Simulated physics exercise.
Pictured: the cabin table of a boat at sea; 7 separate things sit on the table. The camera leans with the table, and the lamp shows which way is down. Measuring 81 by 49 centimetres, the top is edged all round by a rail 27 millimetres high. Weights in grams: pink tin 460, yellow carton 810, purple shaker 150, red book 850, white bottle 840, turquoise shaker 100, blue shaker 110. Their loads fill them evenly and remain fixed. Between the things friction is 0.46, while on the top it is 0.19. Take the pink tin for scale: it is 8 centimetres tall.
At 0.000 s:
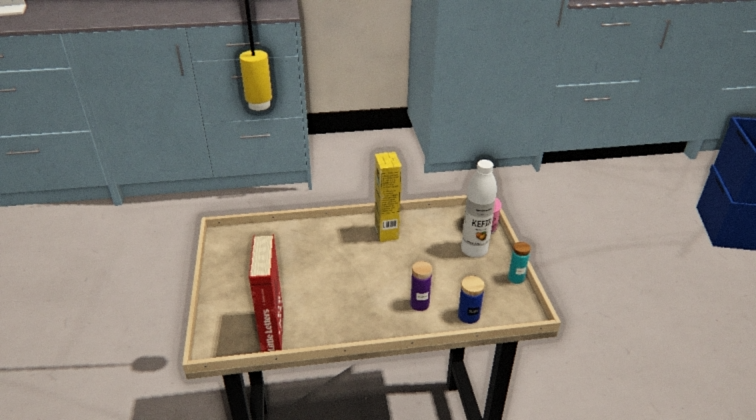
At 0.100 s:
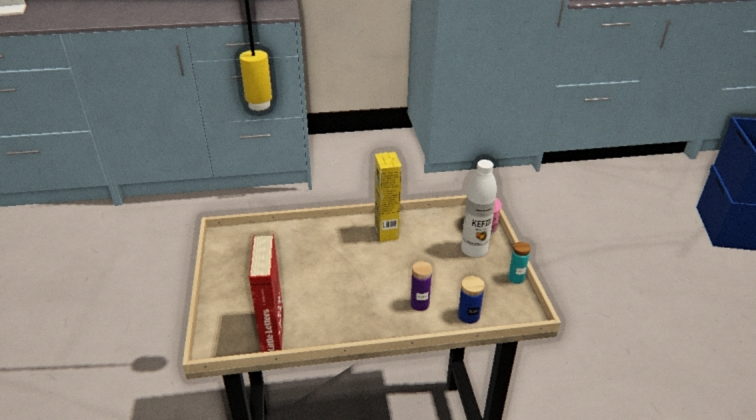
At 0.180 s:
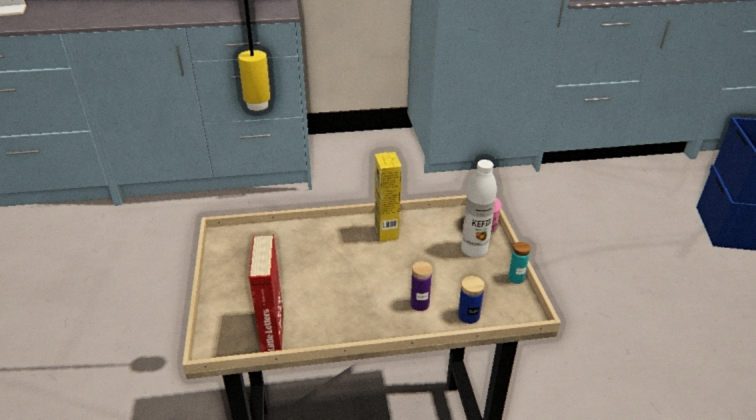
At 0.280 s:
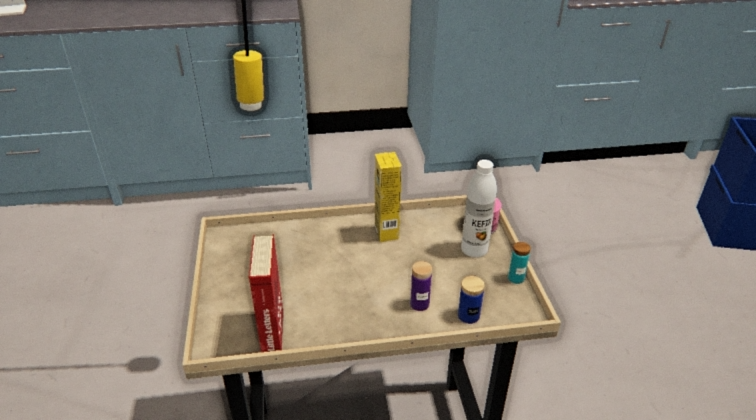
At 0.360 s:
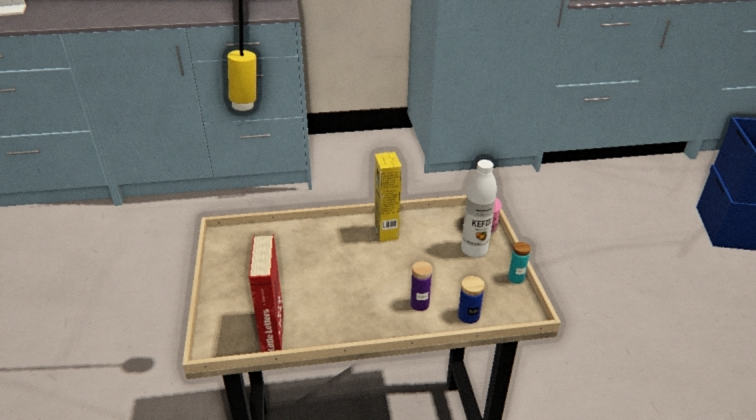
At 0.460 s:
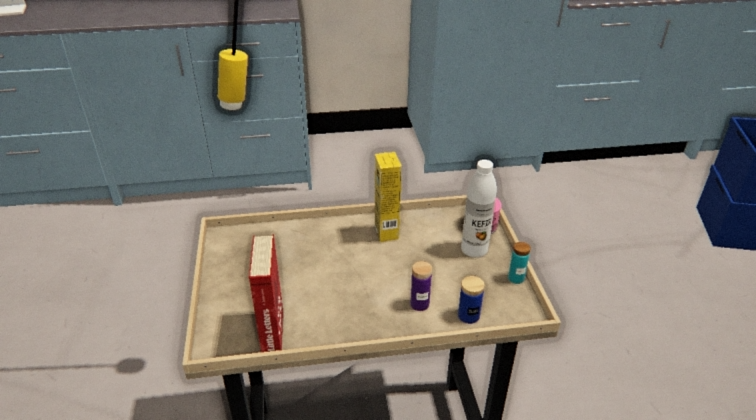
Yellow lamp swinging slowly to the left on its cord while cartons, bottle and small jars stay still on a railed table.
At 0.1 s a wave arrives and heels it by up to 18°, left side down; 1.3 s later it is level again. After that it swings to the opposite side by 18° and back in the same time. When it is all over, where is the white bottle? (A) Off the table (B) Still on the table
(B) Still on the table.
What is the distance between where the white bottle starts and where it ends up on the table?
Roughly 0 centimetres.
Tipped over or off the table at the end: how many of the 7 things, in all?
The count is 1.
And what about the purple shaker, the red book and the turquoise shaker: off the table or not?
When everything stops, the purple shaker is still in bounds, the red book is out of bounds, and the turquoise shaker is still in bounds.
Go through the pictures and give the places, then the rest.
The first frame shows boat level; white bottle (480, 209).
The second frame shows boat level; purple shaker (421, 287); red book (268, 295).
The third frame shows boat level; turquoise shaker (519, 263); blue shaker (471, 300).
The fourth frame shows floor tilted 3°, left side down; yellow carton (387, 198).
The fifth frame shows floor tilted 6°, left side down; purple shaker (421, 287); red book (268, 295).
The sixth frame shows floor tilted 11°, left side down; white bottle (480, 209); turquoise shaker (519, 263).
By 0.96 s, floor tilted 14°, left side down; white bottle 10 cm from its spot near (442, 212); red book rocked 70° off its seat; yellow carton 10 cm from its spot.
By 1.26 s, floor tilted 2°, left side down; red book now off the table; white bottle 22 cm from its spot near (393, 216); purple shaker 22 cm from its spot.
By 2.06 s, floor tilted 18°, right side down; white bottle 22 cm from its spot near (395, 216); yellow carton 23 cm from its spot; turquoise shaker 22 cm from its spot.
By 2.46 s, floor tilted 5°, right side down; white bottle 6 cm from its spot near (458, 211); yellow carton 6 cm from its spot; purple shaker 6 cm from its spot.
When it is over (3.2 s), off the table, red book; the other 6 within 5 cm of the start. In the last view, white bottle near (480, 209).
